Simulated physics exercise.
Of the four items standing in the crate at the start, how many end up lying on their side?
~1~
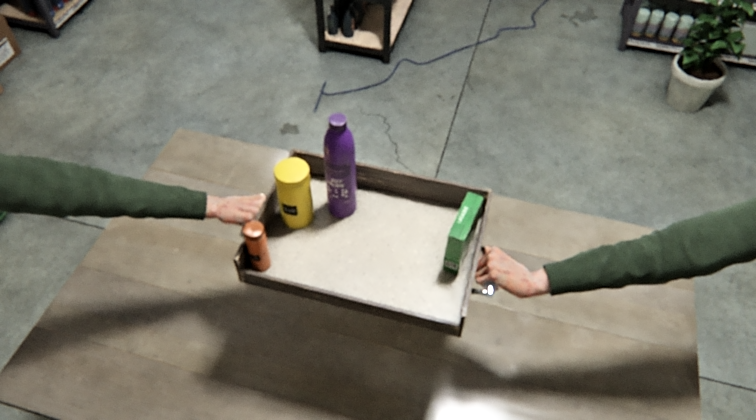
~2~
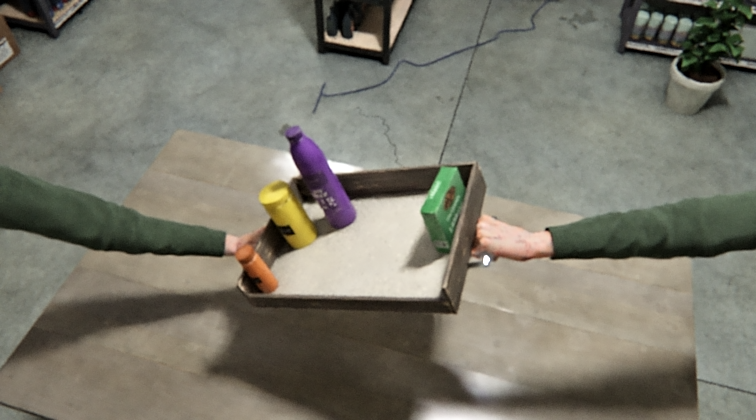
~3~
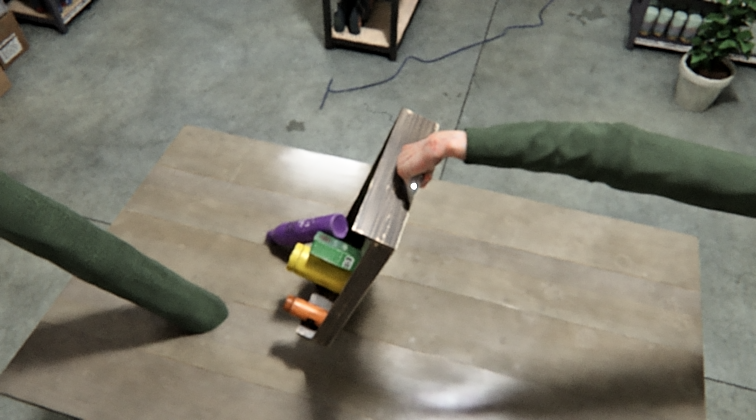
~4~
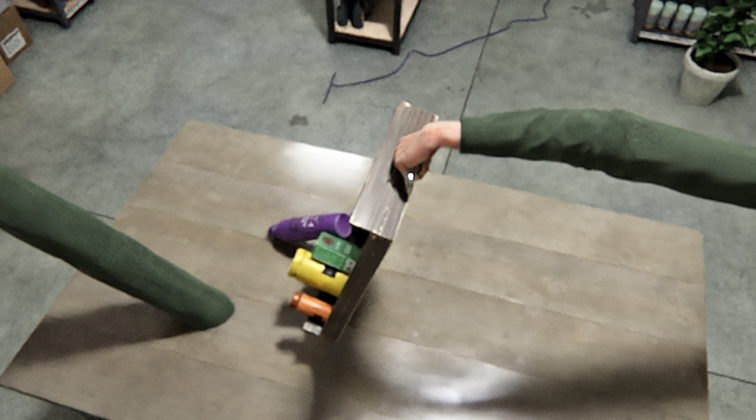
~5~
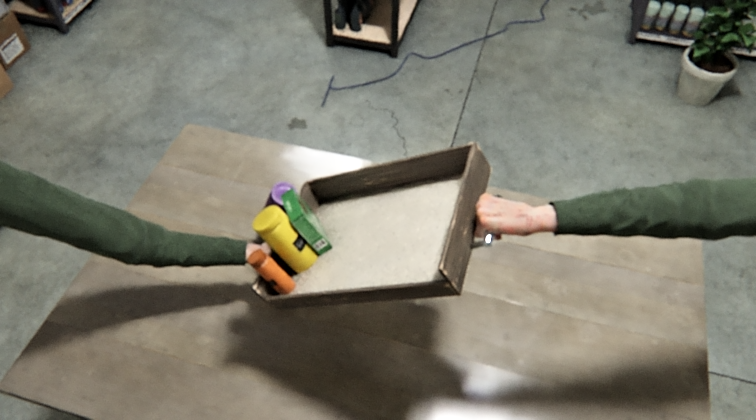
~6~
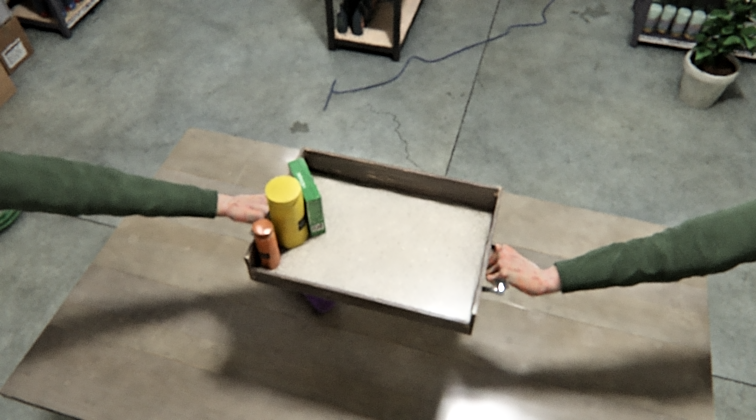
One does. The purple bottle ends up on its side below the crate, while the other three items are upright inside it.
